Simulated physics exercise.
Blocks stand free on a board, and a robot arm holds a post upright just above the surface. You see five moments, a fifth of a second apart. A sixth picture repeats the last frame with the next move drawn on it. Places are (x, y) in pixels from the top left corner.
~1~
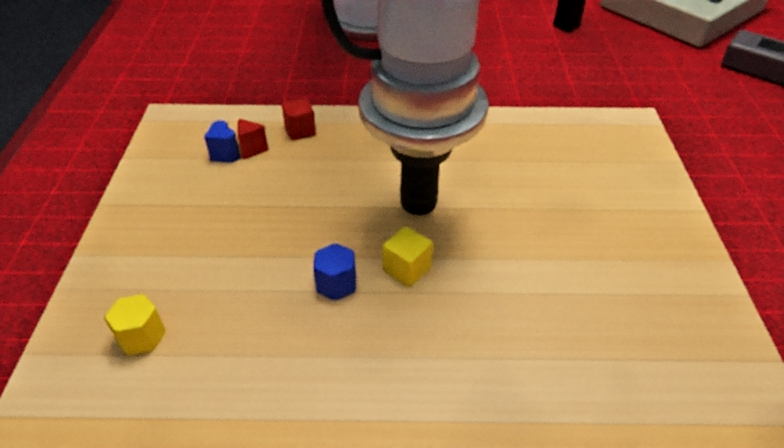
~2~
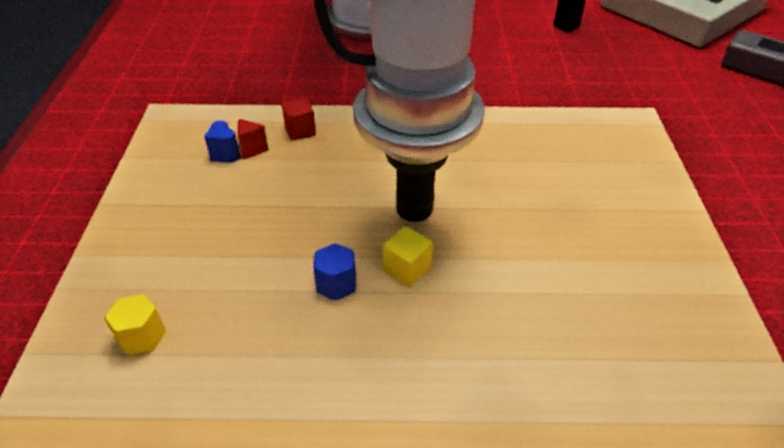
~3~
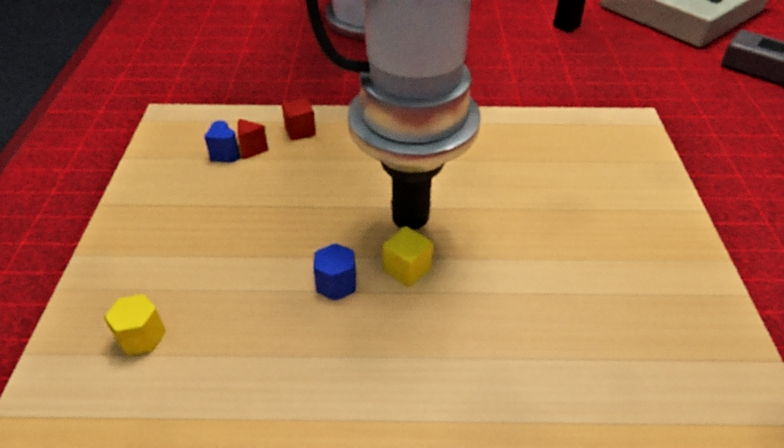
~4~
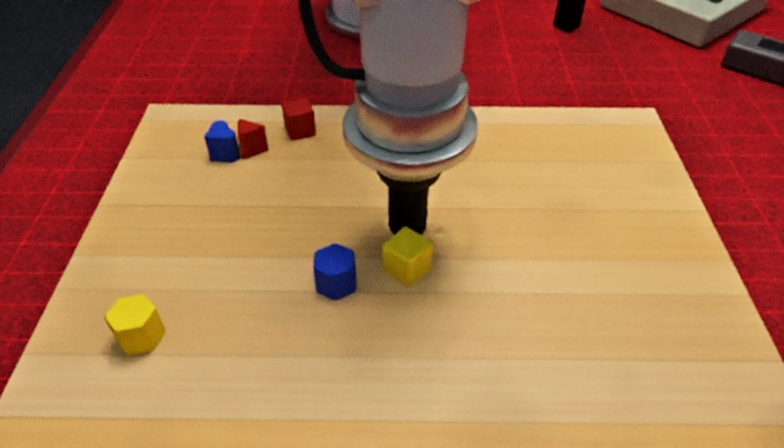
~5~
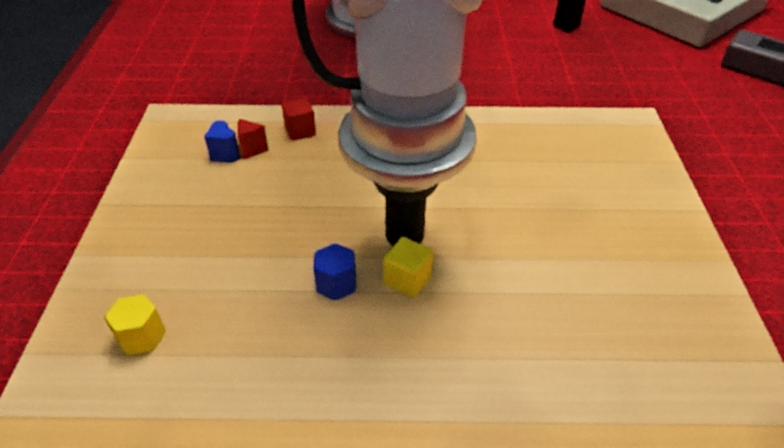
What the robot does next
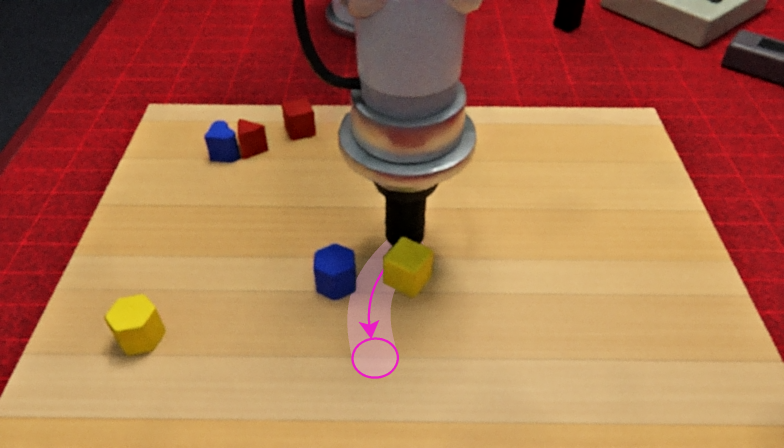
Robot arm moving a black post toward the viewer over a wooden board, nudging a yellow block slightly beside a blue one.
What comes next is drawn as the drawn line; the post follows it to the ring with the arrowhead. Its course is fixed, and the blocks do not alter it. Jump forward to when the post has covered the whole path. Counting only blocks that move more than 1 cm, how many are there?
My guess is one.
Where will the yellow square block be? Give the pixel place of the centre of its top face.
The middle of the upper face of the yellow square block will lie at about (413, 288) in the picture.
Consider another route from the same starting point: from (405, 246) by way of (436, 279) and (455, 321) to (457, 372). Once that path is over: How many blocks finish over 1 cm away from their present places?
One block moves more than 1 cm.
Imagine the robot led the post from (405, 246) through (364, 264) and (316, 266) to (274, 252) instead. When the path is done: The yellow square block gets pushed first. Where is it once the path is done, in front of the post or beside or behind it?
In the end it is beside or behind the post.
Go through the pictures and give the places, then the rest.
Post's lower end (419, 204); blue hexagonal block (334, 258); yellow square block (408, 243), in the first frame.
Post (415, 210); blocks still, in the second frame.
Post (411, 218); blocks still, in the third frame.
Post (407, 226); blocks still, in the fourth frame.
Post (405, 236); blue hexagonal block (334, 258); yellow square block (409, 253), in the fifth frame.
Drawn move, from (405, 246) through (380, 276) and (369, 314) to (375, 358).
On the path given first. One third of the way, post (379, 267); yellow square block (406, 275), turned 70° anticlockwise.
Two thirds of the way, post (369, 305); yellow square block (412, 287), turned 110° anticlockwise.
At the end, post (375, 348); blue hexagonal block still; yellow square block (413, 288), turned 120° anticlockwise.
